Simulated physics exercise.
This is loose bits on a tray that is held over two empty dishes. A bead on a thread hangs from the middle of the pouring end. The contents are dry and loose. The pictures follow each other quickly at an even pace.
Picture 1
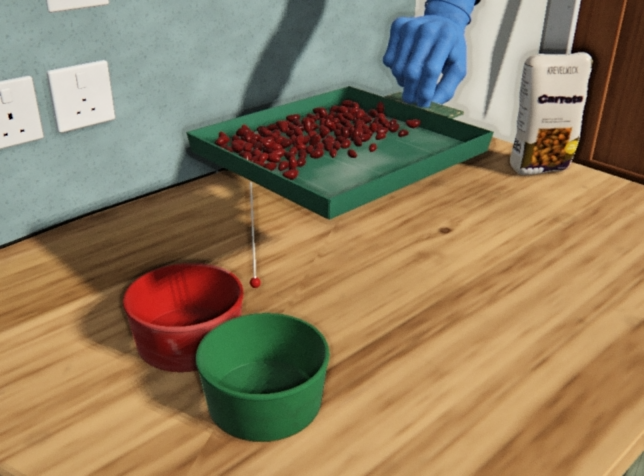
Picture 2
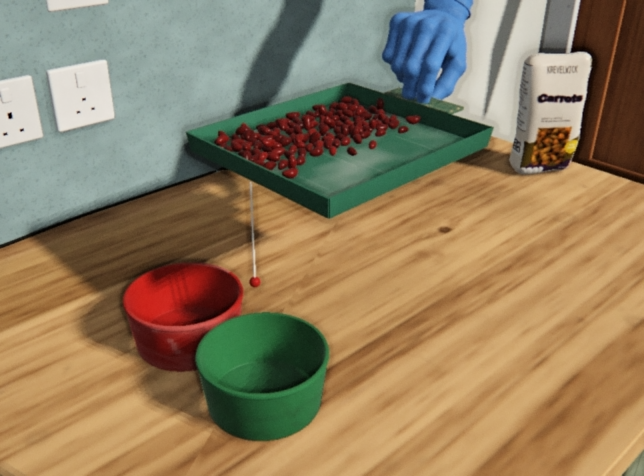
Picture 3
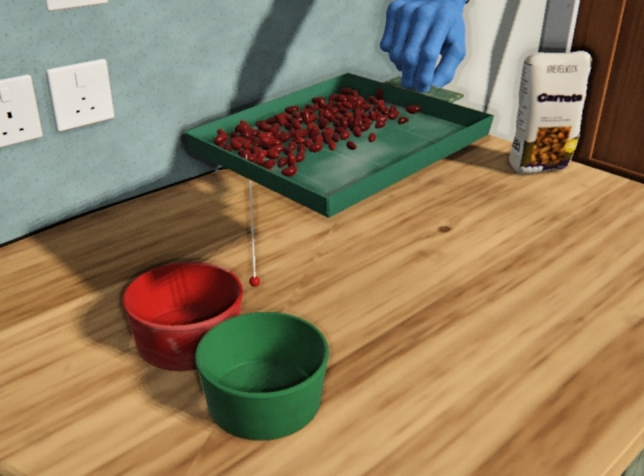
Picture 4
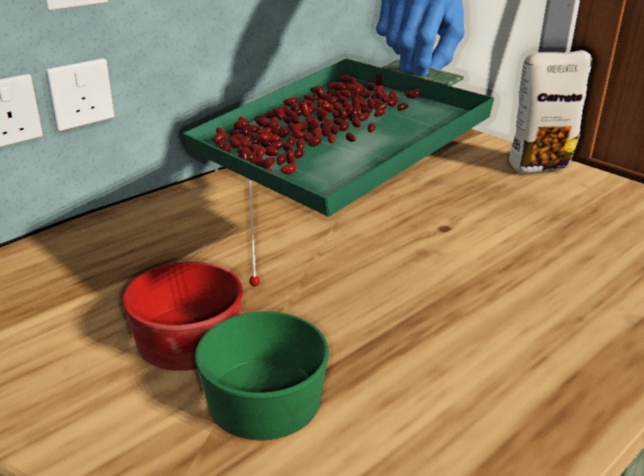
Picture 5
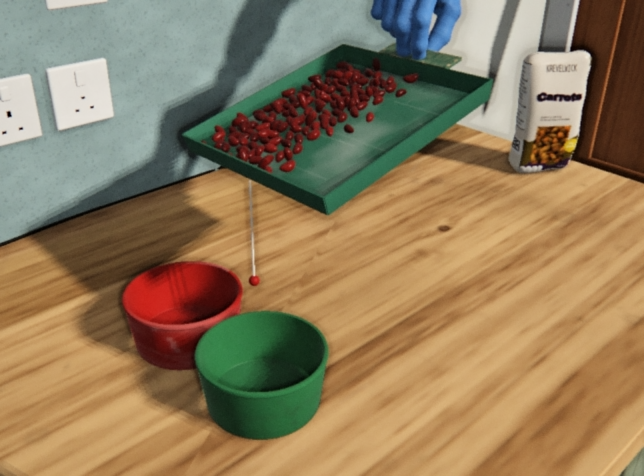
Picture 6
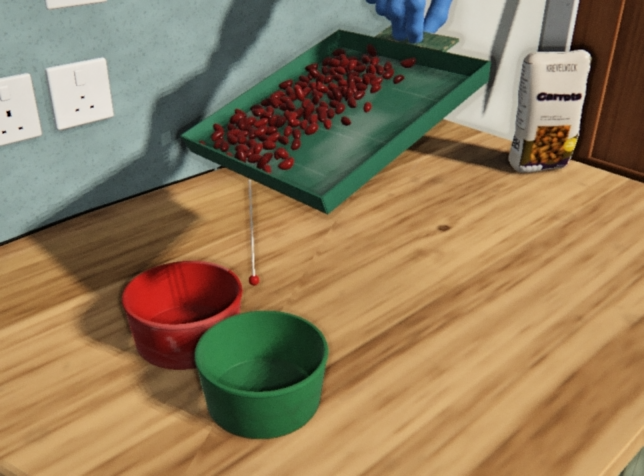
A blue-gloved hand holds the far end of a green tray of dark red beans above a wooden worktop, seen from slightly above against a pale blue wall with white sockets. A red bead hangs on a thread from the tray's near end, by a red dish and a green dish, with a carrot-labelled packet behind. The hand steadily raises the far end, tilting the tray, while the camera stays still.
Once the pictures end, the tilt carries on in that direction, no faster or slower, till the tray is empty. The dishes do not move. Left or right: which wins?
More goes to the left dish.
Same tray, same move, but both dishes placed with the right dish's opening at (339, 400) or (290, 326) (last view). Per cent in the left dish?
In turn 40 and 40 in a hundred.
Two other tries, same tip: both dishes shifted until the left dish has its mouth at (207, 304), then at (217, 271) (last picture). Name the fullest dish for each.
One: Left. Two: The left dish.
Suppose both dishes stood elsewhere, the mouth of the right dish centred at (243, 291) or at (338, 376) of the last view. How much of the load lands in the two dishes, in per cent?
Near 40 % and 40 %.
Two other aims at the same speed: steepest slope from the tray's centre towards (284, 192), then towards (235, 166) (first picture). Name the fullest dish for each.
First the right-hand dish, then the left dish.
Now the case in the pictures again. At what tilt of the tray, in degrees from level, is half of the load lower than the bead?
Near 115 degrees.
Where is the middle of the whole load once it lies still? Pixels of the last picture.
Roughly at (188, 339).
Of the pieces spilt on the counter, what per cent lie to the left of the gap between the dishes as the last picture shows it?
Near 80 %.
Soon, tray tipped steeply; nearly all on the tray; a stray few in the air.
A while on, tray tipped past a quarter turn; about two thirds on the tray; a stray few in the right dish; about a quarter in the left dish; a stray few outside both; a small part in the air.
Towards the end, tray tipped past a quarter turn; about a quarter in the right dish; about two thirds in the left dish; a small part outside both.
Finally, tray tipped past a quarter turn; about a quarter in the right dish; about two thirds in the left dish; a small part outside both.
